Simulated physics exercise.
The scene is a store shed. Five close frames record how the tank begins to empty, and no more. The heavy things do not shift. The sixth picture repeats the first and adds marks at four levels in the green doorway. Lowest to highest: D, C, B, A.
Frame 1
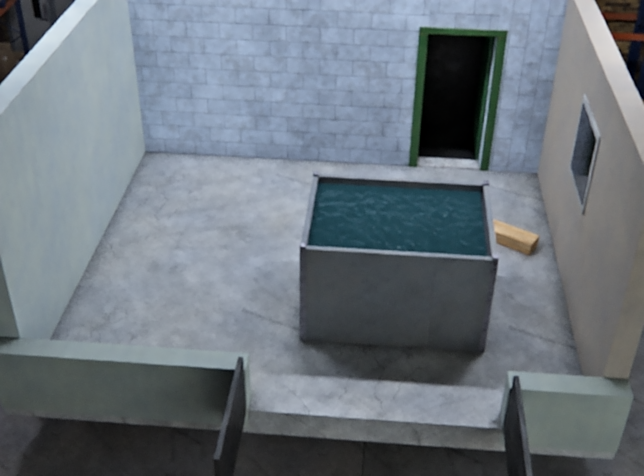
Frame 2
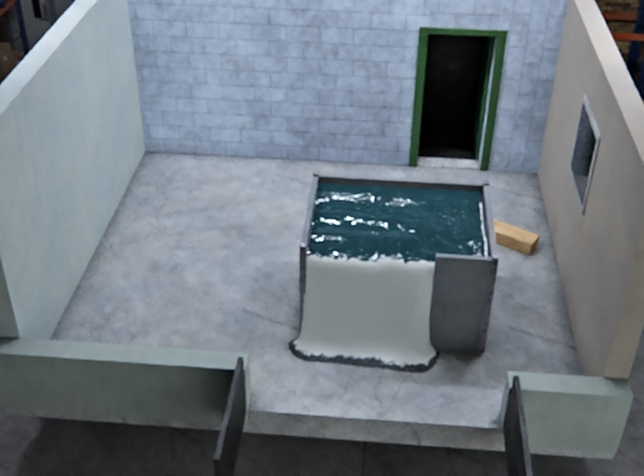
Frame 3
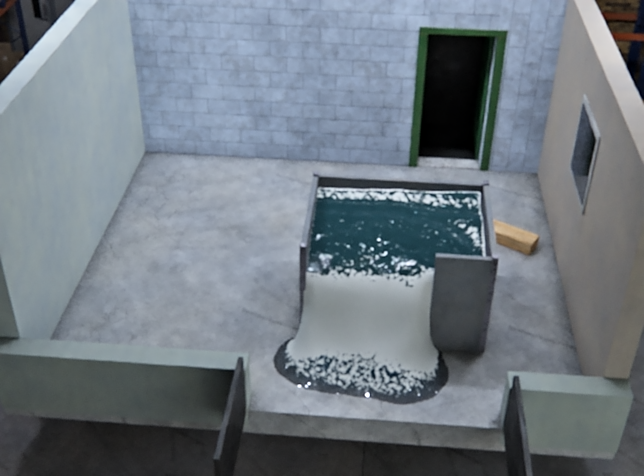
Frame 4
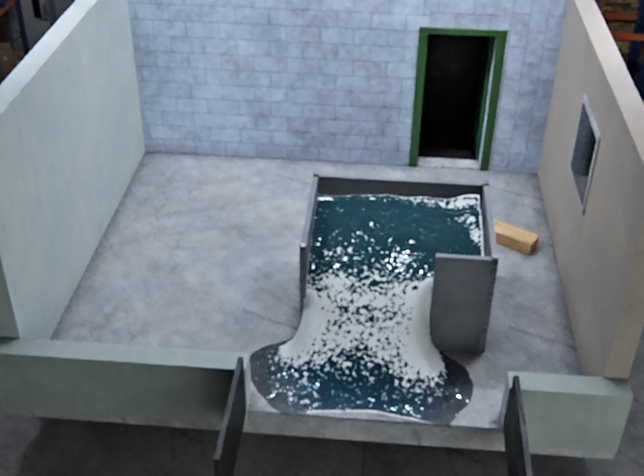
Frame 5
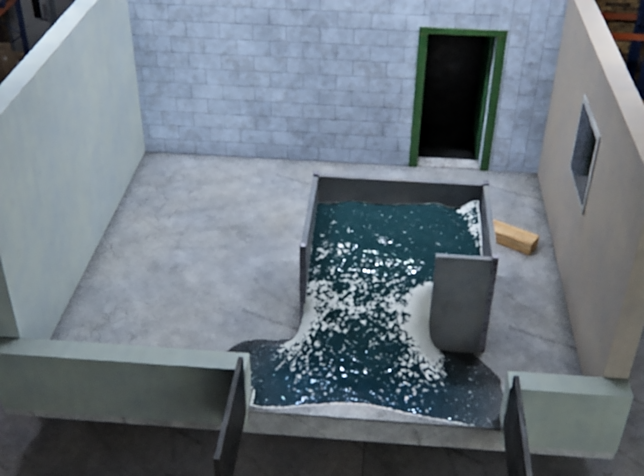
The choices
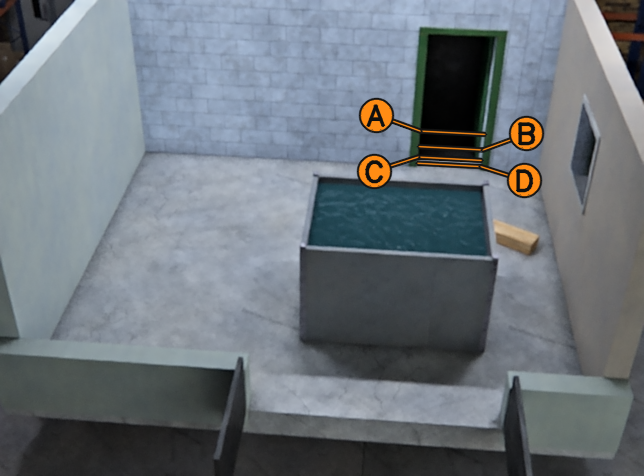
In a store shed, water pours from a tank's front and spreads across the floor.
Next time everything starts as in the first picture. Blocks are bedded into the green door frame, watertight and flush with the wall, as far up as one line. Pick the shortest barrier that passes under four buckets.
Height D.
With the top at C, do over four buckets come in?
No.
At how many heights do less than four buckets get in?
All of the four.
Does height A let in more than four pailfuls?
No.
In orange, A at (452, 132); B at (450, 148); C at (449, 158); D at (449, 164); from the bottom up D, C, B, A.
With A, nothing gets over.
With B, nothing gets over.
With C, nothing gets over.
With D, nothing gets over.
